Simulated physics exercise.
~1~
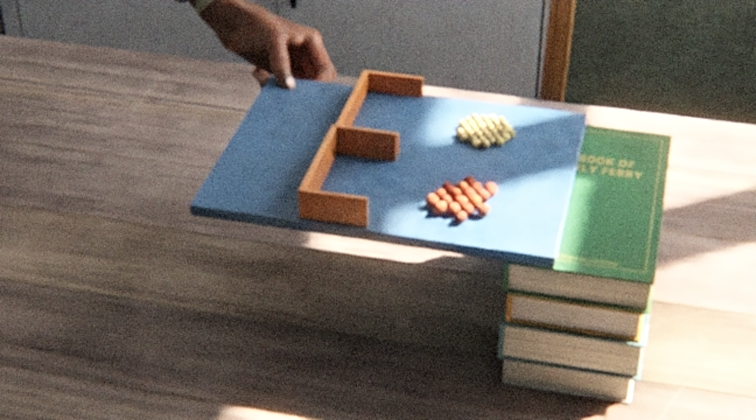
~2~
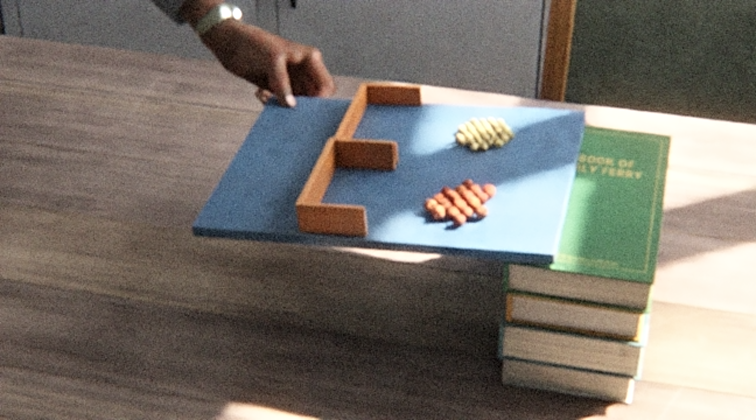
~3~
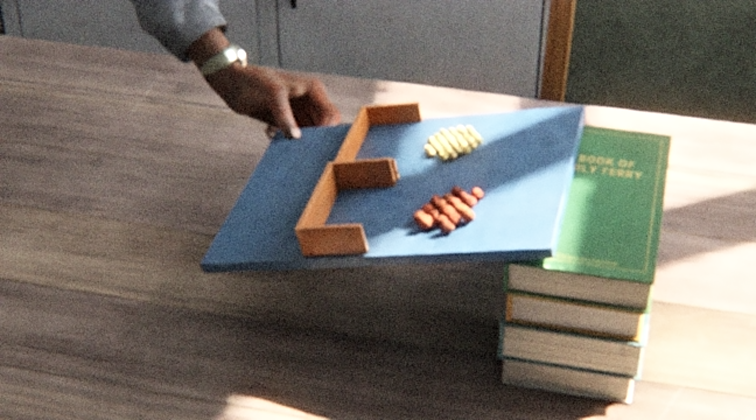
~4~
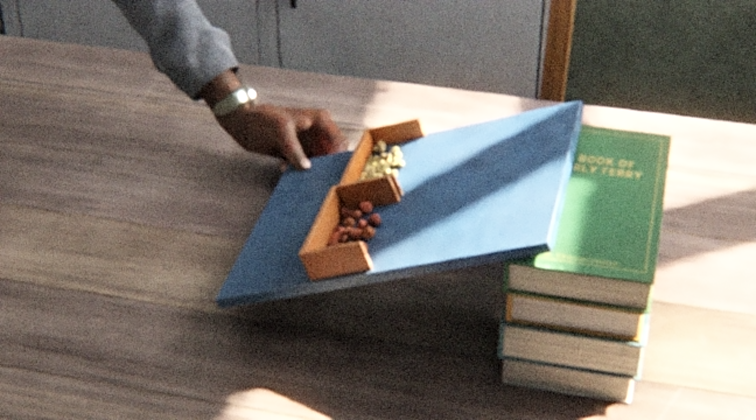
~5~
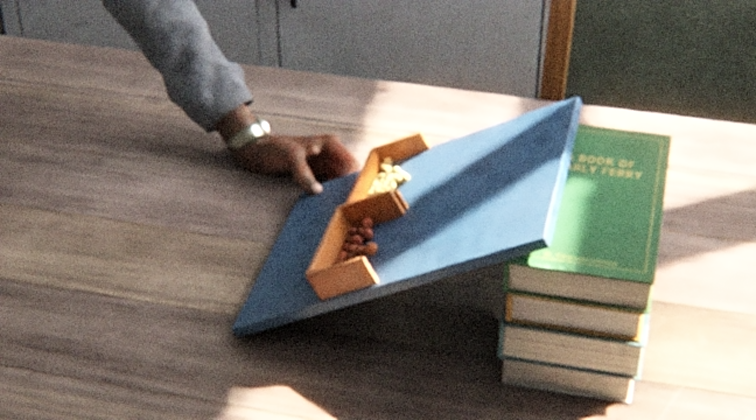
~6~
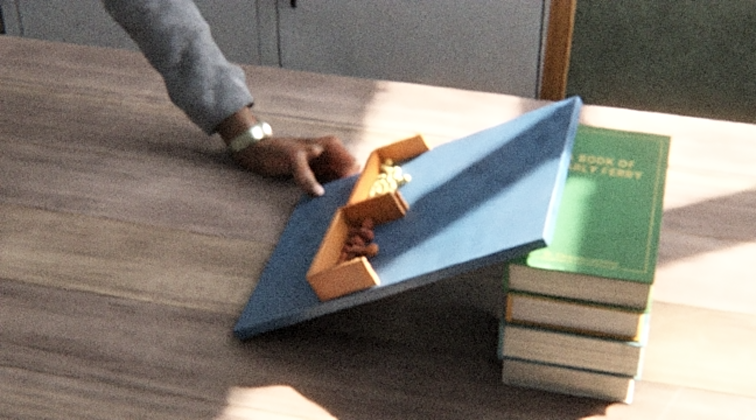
Red and yellow heaps sliding left down a blue board as a hand lowers its end, both stopping against orange barriers.
